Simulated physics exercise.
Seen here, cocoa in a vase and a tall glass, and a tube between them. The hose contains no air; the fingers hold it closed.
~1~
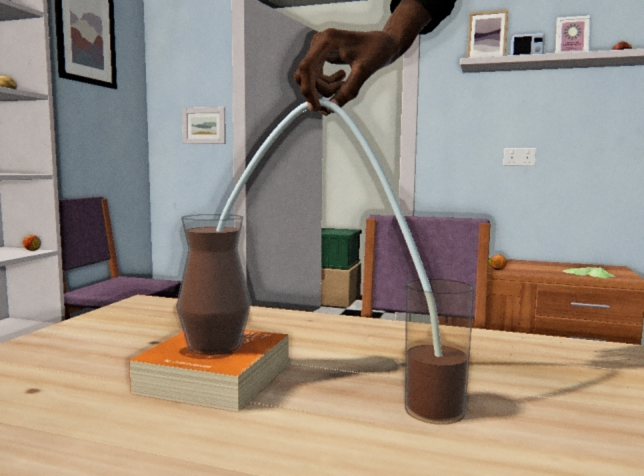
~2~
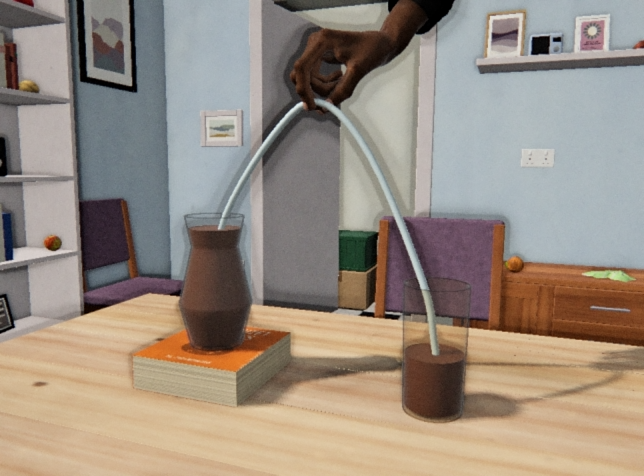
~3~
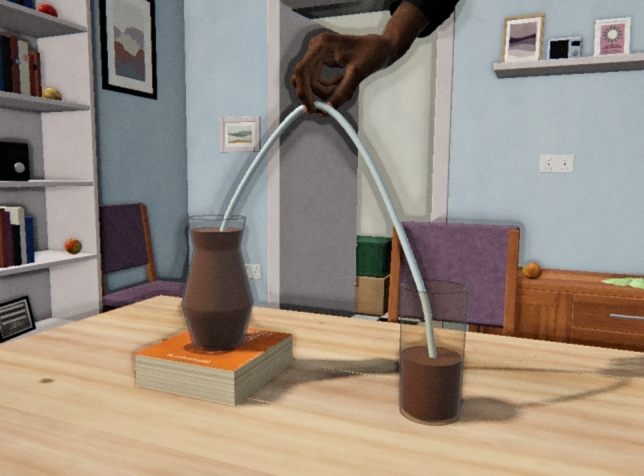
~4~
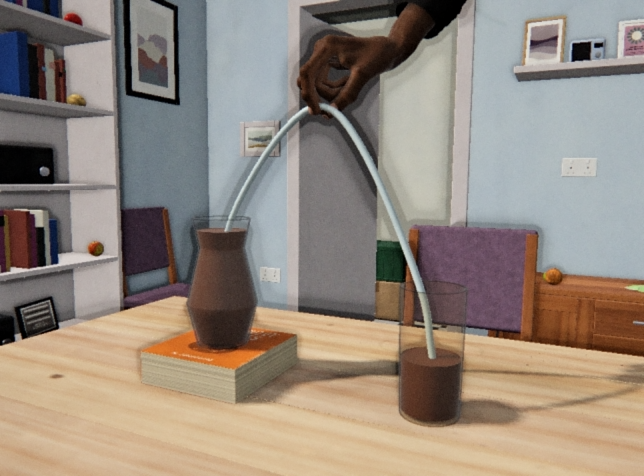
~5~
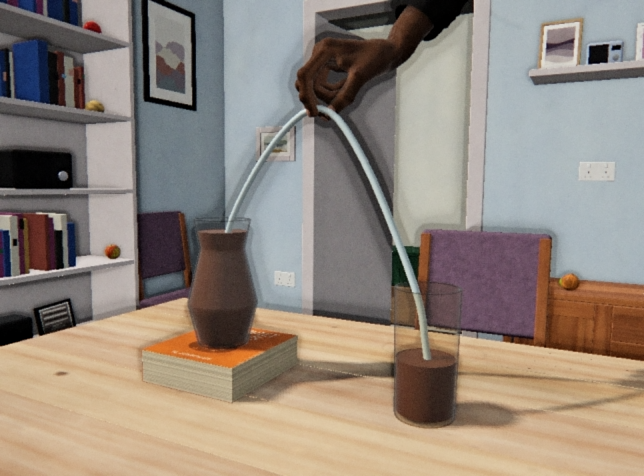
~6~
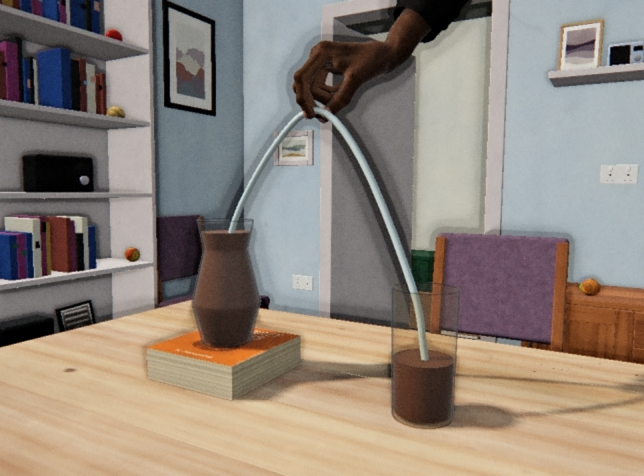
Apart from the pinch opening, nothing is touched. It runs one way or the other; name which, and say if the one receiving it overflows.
Cocoa goes - the right way, receiving - no overflow.
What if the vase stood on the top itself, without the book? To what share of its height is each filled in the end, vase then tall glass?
First 60 %, second 70 %.
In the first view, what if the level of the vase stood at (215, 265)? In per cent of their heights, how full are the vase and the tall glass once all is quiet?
Respectively 40 and 75 percent.
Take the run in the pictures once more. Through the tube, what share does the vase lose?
Somewhere near 35 per cent by the end.
Next, the vase is about three quarters full; the tall glass is about two thirds full.
After that, the vase is about half full; the tall glass is about three quarters full.
Finally, the vase is about half full; the tall glass is nearly full; the two surfaces are level.
